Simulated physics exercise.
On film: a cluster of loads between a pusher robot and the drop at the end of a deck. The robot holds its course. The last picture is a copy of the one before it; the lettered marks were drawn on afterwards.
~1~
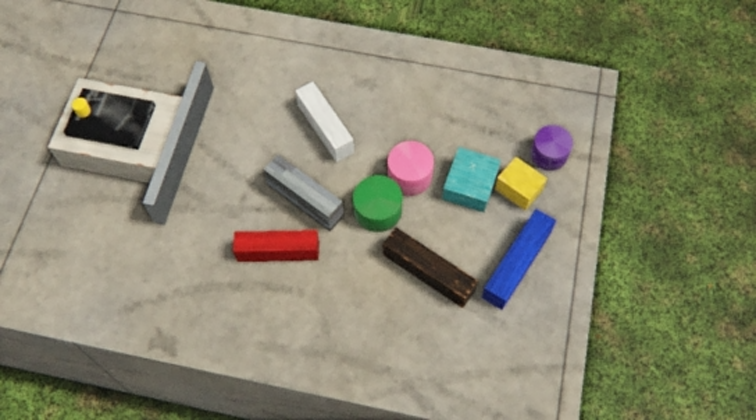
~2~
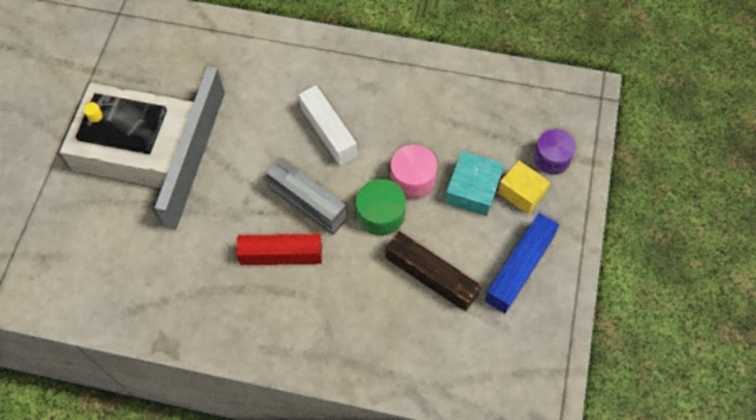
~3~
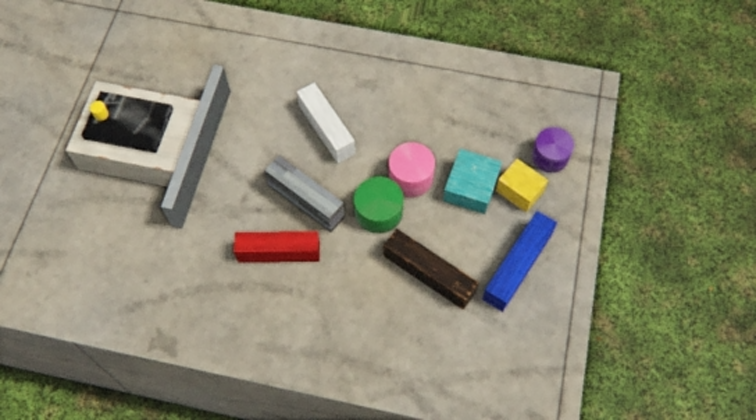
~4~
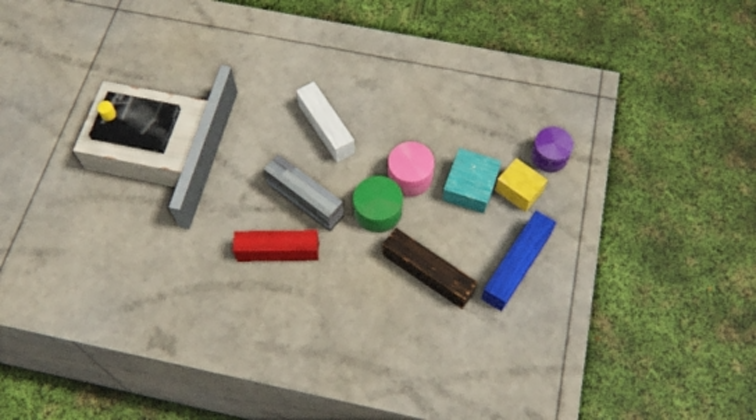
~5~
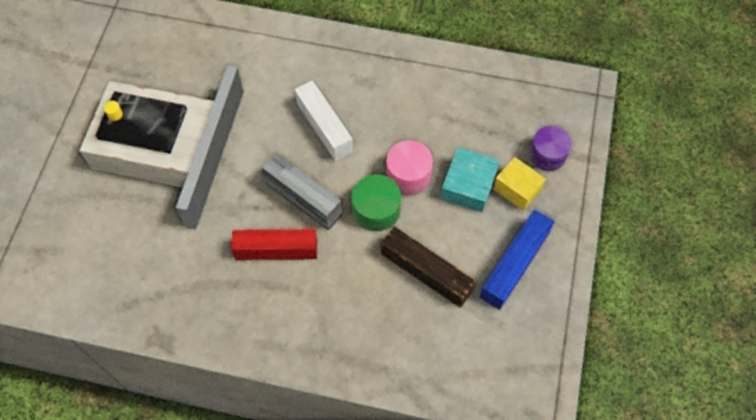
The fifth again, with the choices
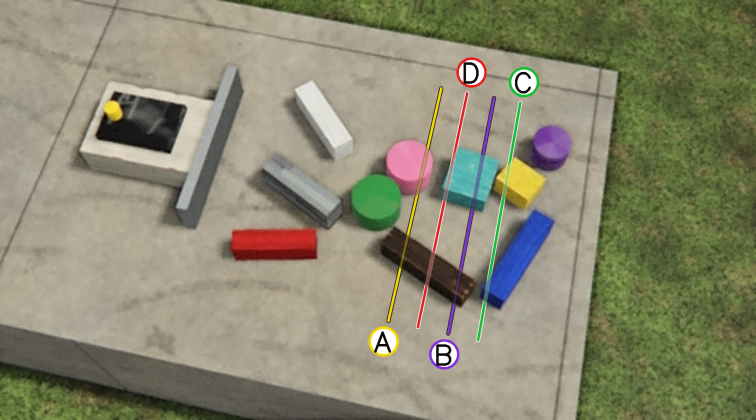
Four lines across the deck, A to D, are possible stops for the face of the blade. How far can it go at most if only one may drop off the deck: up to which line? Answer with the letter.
No second one falls up to C.
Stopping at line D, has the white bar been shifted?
Yes.
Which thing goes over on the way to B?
It is the yellow crate.
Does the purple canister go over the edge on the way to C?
No.
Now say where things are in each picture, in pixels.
Pink canister (410, 169); green canister (378, 204); yellow crate (520, 184), in the first frame.
Robot (127, 124); blue stick (522, 263), in the second frame.
Robot (133, 122); black bar (430, 269), in the third frame.
Robot (141, 122); grey stick (304, 193), in the fourth frame.
Robot (147, 122); red stick (275, 245); pink canister (409, 168); green canister (376, 203), in the fifth frame.
On the copy, A at (417, 197); B at (473, 208); C at (501, 214); D at (444, 202).
On C. First, robot (249, 142); red stick (279, 256); white bar (344, 123).
Then, robot (353, 163); yellow crate (559, 186); blue stick (532, 266).
Finally, robot (436, 179); yellow crate over the edge; turquoise crate (595, 198); one fallen.
By contrast, A is within the limit but short; B is within the limit but short; D is within the limit but short.
